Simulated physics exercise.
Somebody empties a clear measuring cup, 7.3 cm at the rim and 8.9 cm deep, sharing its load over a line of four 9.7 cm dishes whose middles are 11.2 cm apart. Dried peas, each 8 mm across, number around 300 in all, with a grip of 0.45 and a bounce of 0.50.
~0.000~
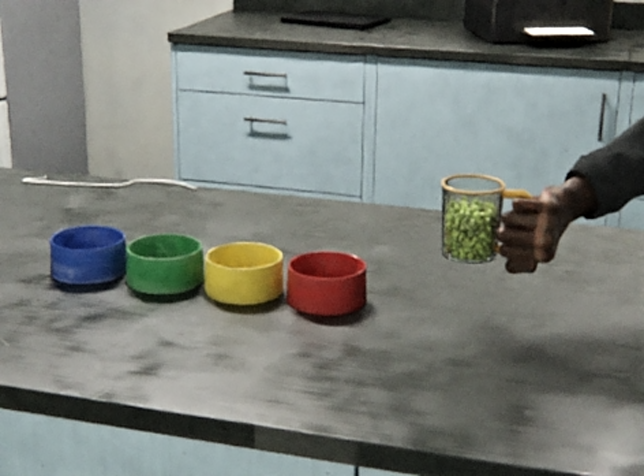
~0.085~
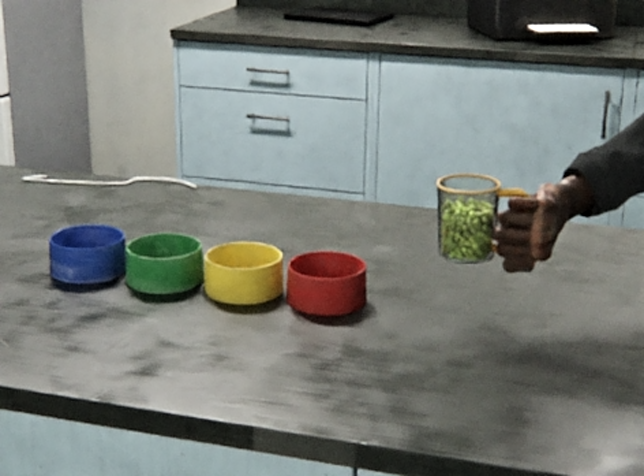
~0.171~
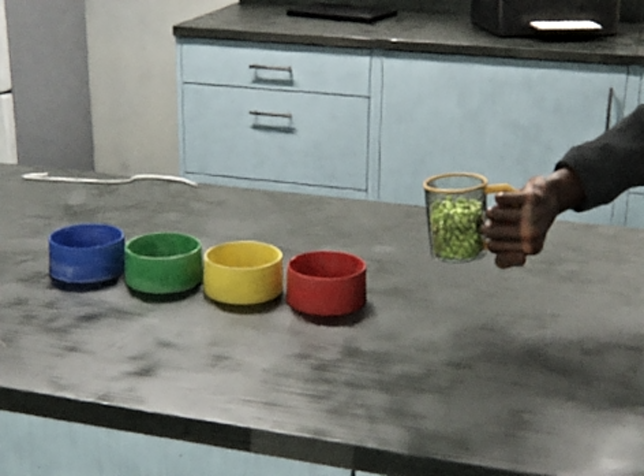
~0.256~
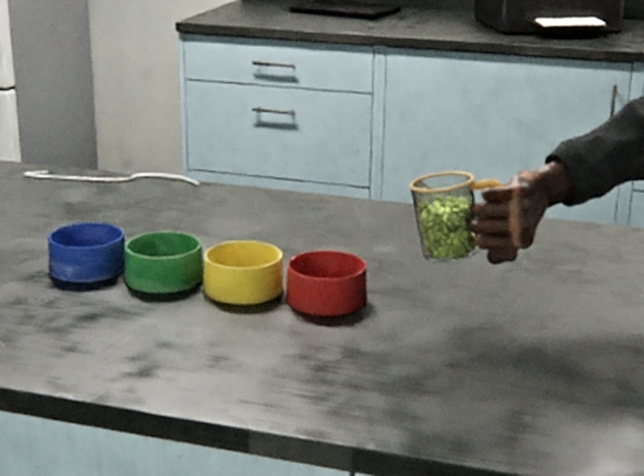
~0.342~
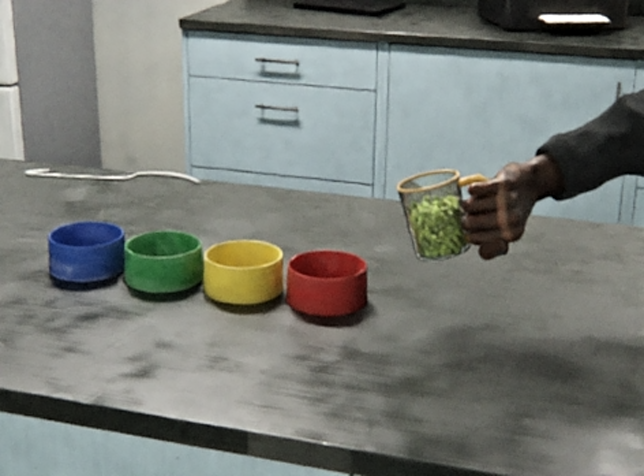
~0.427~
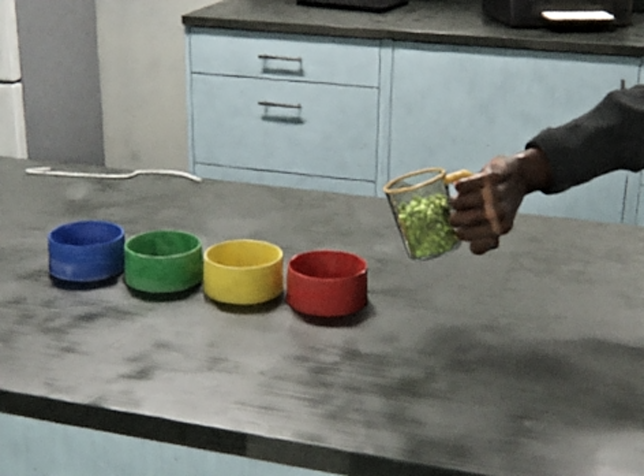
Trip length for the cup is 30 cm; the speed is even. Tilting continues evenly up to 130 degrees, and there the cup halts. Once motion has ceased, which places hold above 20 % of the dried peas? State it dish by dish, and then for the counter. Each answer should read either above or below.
Red - below, blue - below, green - above, yellow - below, counter - above.
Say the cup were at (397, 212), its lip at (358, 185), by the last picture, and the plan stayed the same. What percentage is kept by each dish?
Red: 0 / blue: 0 / green: 50 / yellow: 10.
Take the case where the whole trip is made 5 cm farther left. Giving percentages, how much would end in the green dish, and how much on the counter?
Then the green dish would get 100 and the counter 0.
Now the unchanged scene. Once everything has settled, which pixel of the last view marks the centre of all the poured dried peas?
Near (177, 271).
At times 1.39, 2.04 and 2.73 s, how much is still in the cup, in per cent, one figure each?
One after the other: 100, 80, 0 in a hundred.
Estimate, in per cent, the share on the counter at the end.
Roughly 30 in a hundred.
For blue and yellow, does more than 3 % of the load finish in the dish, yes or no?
Note - blue negative, yellow affirmative.
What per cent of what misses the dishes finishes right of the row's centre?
Around 50 per cent of it.
Then, at 1.39 s, tilt 70 degrees; cup holds 100 %.
Then, at 2.04 s, tilt 105 degrees; cup holds 80 %, green 15 %.
After 2.73 s, tilt 130 degrees; cup holds 0 %, green 60 %, yellow 5 %.
In the end, at 3.2 s, red 0 %, blue 0 %, green 60 %, yellow 5 %, counter 30 %.
